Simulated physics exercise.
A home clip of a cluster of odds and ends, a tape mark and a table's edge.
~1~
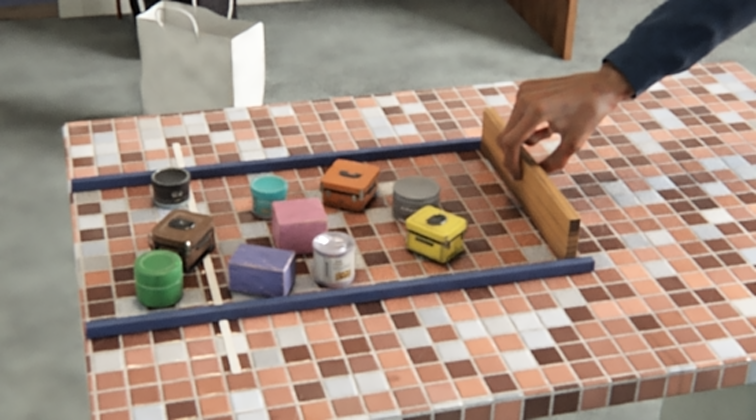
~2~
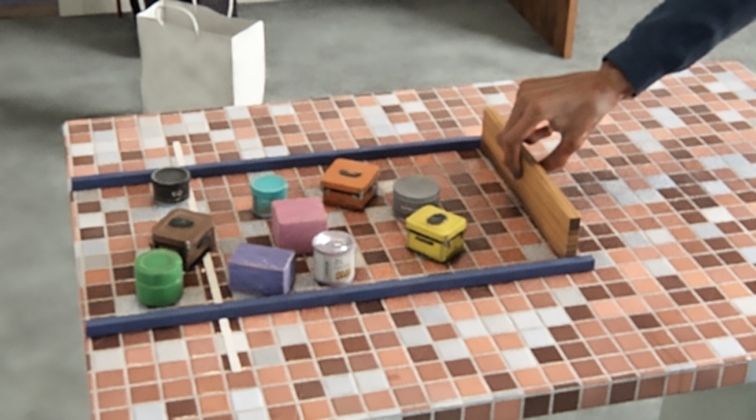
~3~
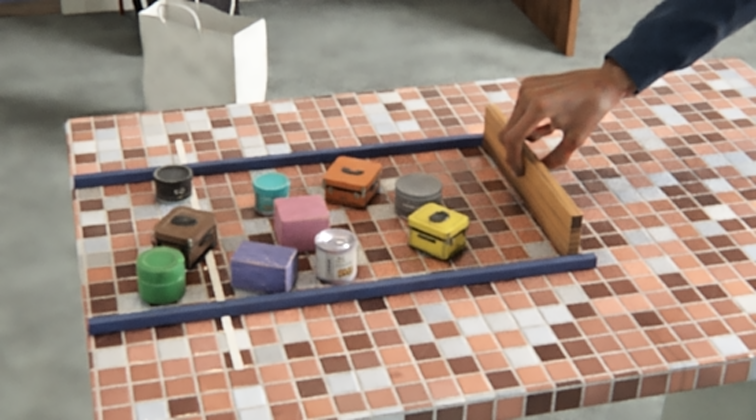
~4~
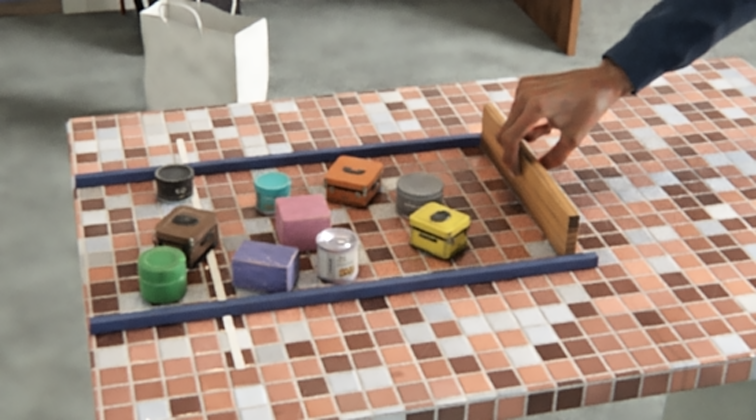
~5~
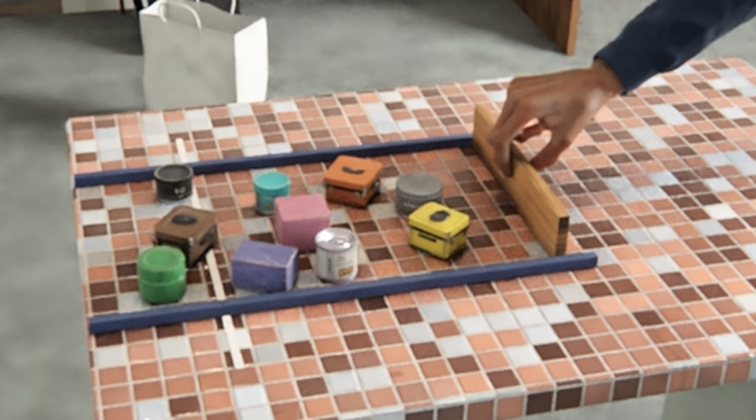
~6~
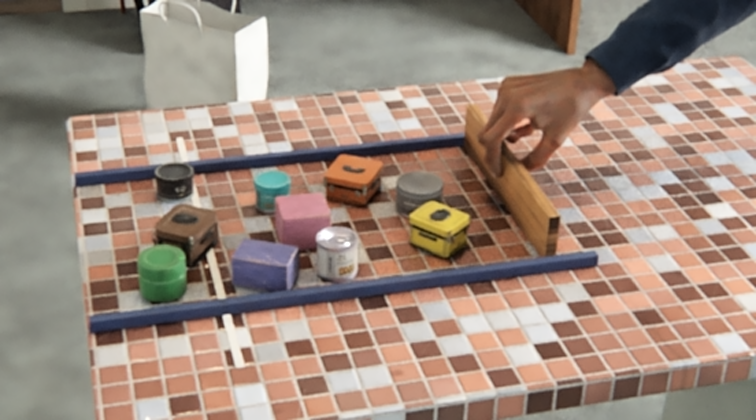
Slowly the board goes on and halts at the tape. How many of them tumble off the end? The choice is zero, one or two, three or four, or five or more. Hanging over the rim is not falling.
The number that fall off is zero.
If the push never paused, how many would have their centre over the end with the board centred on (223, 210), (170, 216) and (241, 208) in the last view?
Past the end: 0, 2 and 0.
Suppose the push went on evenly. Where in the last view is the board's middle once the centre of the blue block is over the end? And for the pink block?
About (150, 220), and (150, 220) for the other.
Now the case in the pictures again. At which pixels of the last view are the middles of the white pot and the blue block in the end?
Near (198, 276) and (146, 280).
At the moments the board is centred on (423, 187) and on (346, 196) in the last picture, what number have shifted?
2 and 6.
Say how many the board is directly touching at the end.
That makes 4.
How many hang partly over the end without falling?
2 of them.
Soon after, none off yet; green lid at rest near (162, 273); brown case at rest near (186, 234); black tin at rest near (175, 182).
Then, none off yet; green lid moved a little near (138, 276); brown case moved about its own width near (128, 247); black tin moving near (167, 183).
At rest, the number that fall off is zero.
